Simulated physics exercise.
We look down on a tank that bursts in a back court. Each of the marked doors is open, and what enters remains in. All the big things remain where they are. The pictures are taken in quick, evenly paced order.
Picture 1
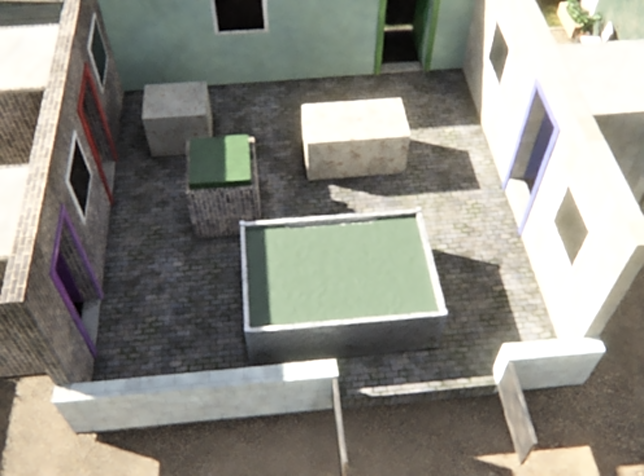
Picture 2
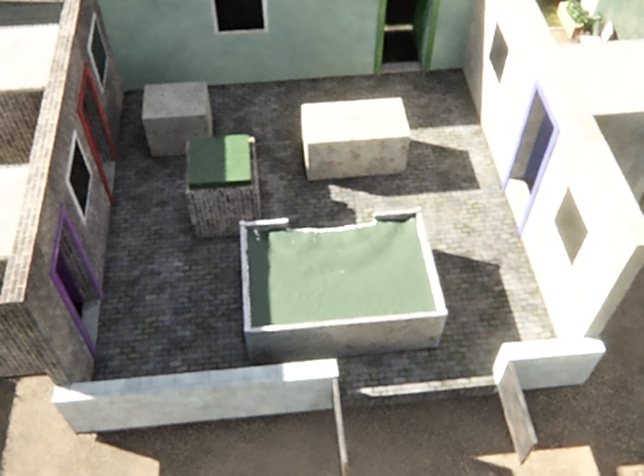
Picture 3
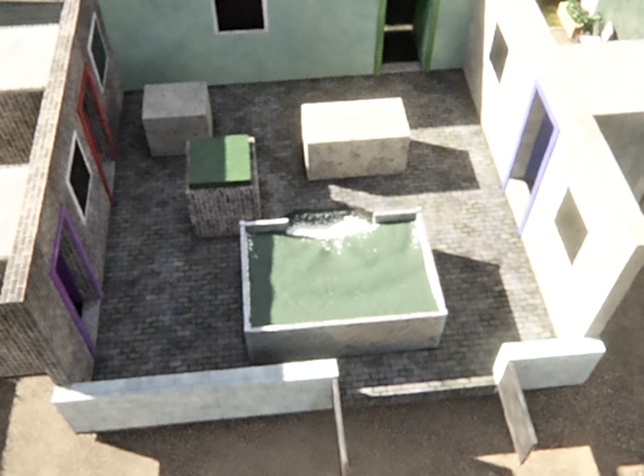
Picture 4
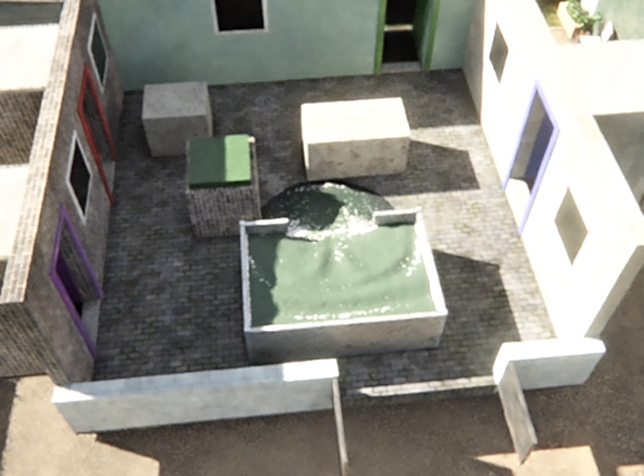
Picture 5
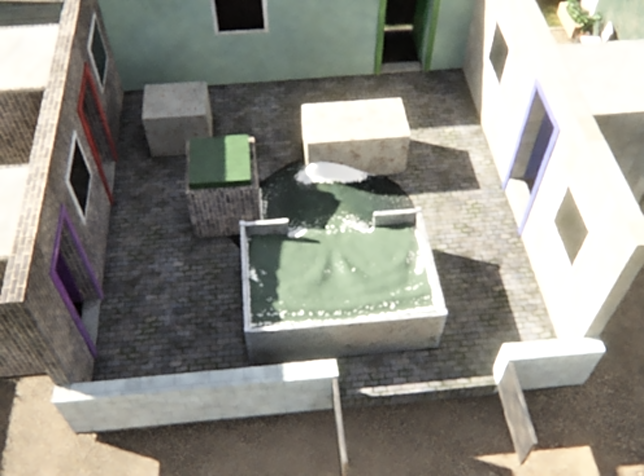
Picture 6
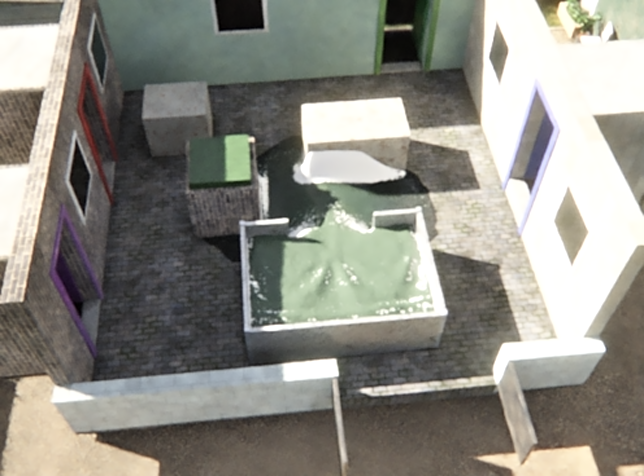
Green water sits level in a pale rectangular tank, seen from a fixed high view over a paved grey court with a pale green wall behind, a purple and a red frame at left and a violet one at right. The far side opens in a gap and the water dips, then pours out in white froth. It spreads in a dark green fan towards the pale block behind and past the green-topped box, while ripples churn inside.
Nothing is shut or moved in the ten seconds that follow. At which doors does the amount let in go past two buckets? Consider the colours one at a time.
Door by door: The green door goes past two; the blue door stays at two or fewer; the purple door stays at two or fewer; the red door goes past two.
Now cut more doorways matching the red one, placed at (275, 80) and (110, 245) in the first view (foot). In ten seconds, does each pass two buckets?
Log: Door one beats the mark; door two misses the mark.
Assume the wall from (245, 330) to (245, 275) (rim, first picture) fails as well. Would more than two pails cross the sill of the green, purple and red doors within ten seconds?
In short: The green one keeps below it, the purple one goes over, the red one is over.
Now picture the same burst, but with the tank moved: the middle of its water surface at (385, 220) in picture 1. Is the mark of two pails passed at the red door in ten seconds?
Red: Overshoots.
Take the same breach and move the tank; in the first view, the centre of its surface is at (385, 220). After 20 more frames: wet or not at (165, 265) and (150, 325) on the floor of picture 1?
Point 1: Not wet; point 2: Not wet.
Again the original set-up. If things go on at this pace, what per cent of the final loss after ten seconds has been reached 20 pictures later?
Share gone: About 5 %.
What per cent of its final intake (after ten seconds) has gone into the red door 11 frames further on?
Share at that point: Close to 0 in a hundred.
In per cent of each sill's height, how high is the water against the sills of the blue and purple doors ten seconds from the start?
In turn 30 and 110 per cent.
A moment on, water covers 25 % of the floor; the green door not reached, the blue door not reached, the purple door not reached, the red door not reached.
Next, water covers 40 % of the floor; the green door not reached, the blue door wet at the sill, nothing in, the purple door not reached, the red door wet at the sill, nothing in.
Then, water covers 65 % of the floor; the green door under two buckets in, the blue door wet at the sill, nothing in, the purple door not reached, the red door over two buckets in.
Later, water covers 90 % of the floor; the green door over two buckets in, the blue door wet at the sill, nothing in, the purple door wet at the sill, nothing in, the red door over two buckets in.
In the end, water covers 100 % of the floor; the green door far over two buckets in, the blue door wet at the sill, nothing in, the purple door under two buckets in, the red door over two buckets in.
